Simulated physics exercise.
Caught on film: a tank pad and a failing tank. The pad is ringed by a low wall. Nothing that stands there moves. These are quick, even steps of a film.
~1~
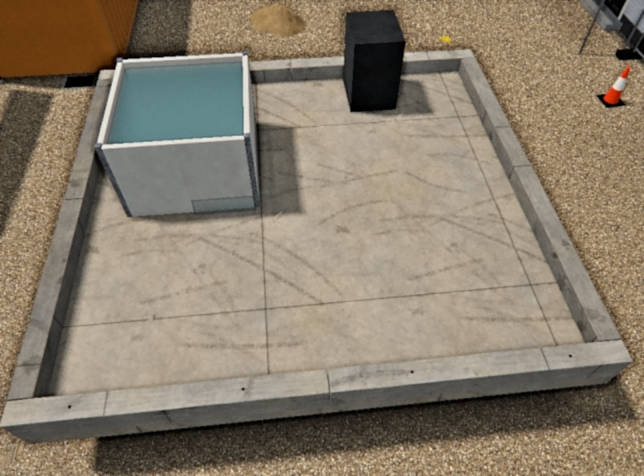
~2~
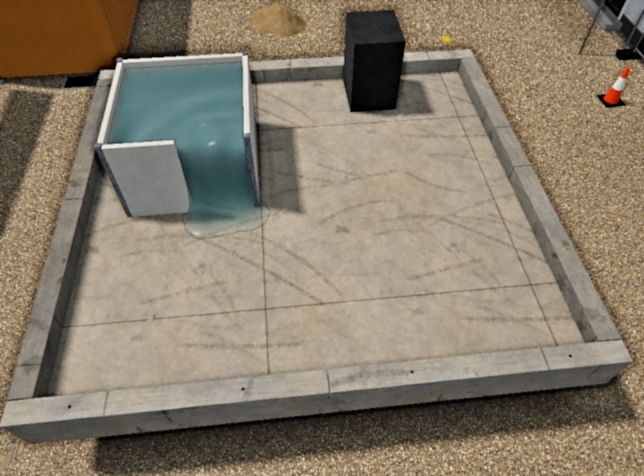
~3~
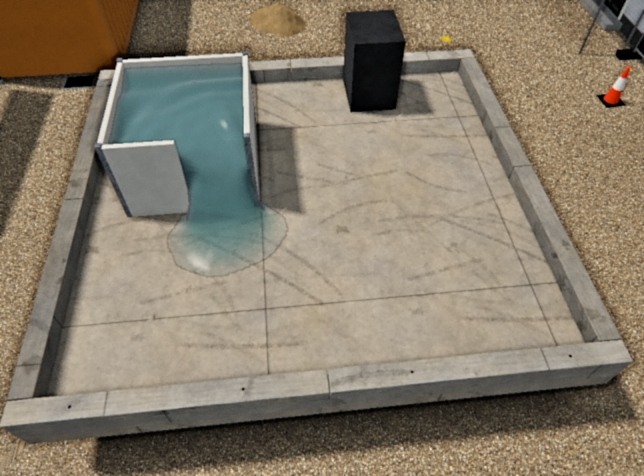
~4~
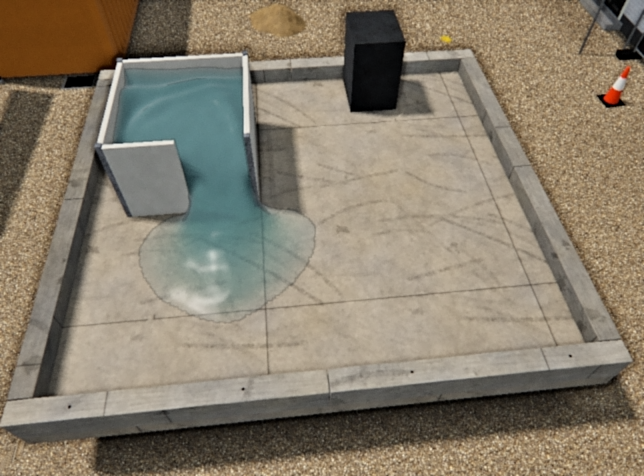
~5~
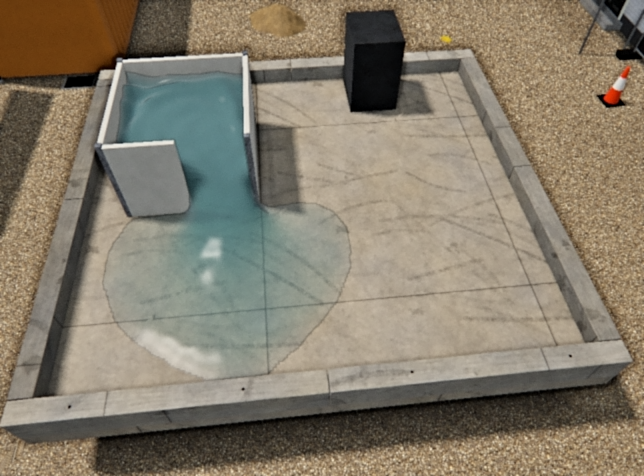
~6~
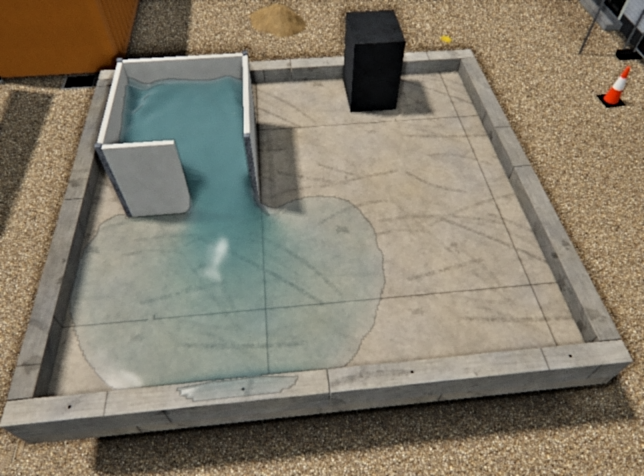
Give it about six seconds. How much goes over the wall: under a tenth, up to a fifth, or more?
Over the wall goes from a tenth to a fifth.
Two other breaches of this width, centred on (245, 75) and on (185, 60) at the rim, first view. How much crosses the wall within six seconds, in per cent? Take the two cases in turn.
In turn 10 and 30 per cent.
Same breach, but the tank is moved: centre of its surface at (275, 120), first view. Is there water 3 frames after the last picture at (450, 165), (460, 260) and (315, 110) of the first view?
As listed: Clear, wet, clear.
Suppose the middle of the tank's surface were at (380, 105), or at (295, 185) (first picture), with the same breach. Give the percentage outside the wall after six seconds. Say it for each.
About 18 and 30 per cent.
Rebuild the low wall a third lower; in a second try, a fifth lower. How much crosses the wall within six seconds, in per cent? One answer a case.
About 30 and 22 per cent.
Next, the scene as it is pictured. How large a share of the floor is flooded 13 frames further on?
Some 45 per cent.
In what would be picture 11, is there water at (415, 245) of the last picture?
At that place: Wet.
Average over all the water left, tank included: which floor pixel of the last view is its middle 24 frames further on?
Close to (276, 237).
A moment on, water covers 35 % of the floor; the low wall has let 0 % over.
Next, water covers 40 % of the floor; the low wall has let 2 % over.
Then, water covers 45 % of the floor; the low wall has let 10 % over.
Later, water covers 65 % of the floor; the low wall has let 13 % over.
In the end, water covers 80 % of the floor; the low wall has let 13 % over.
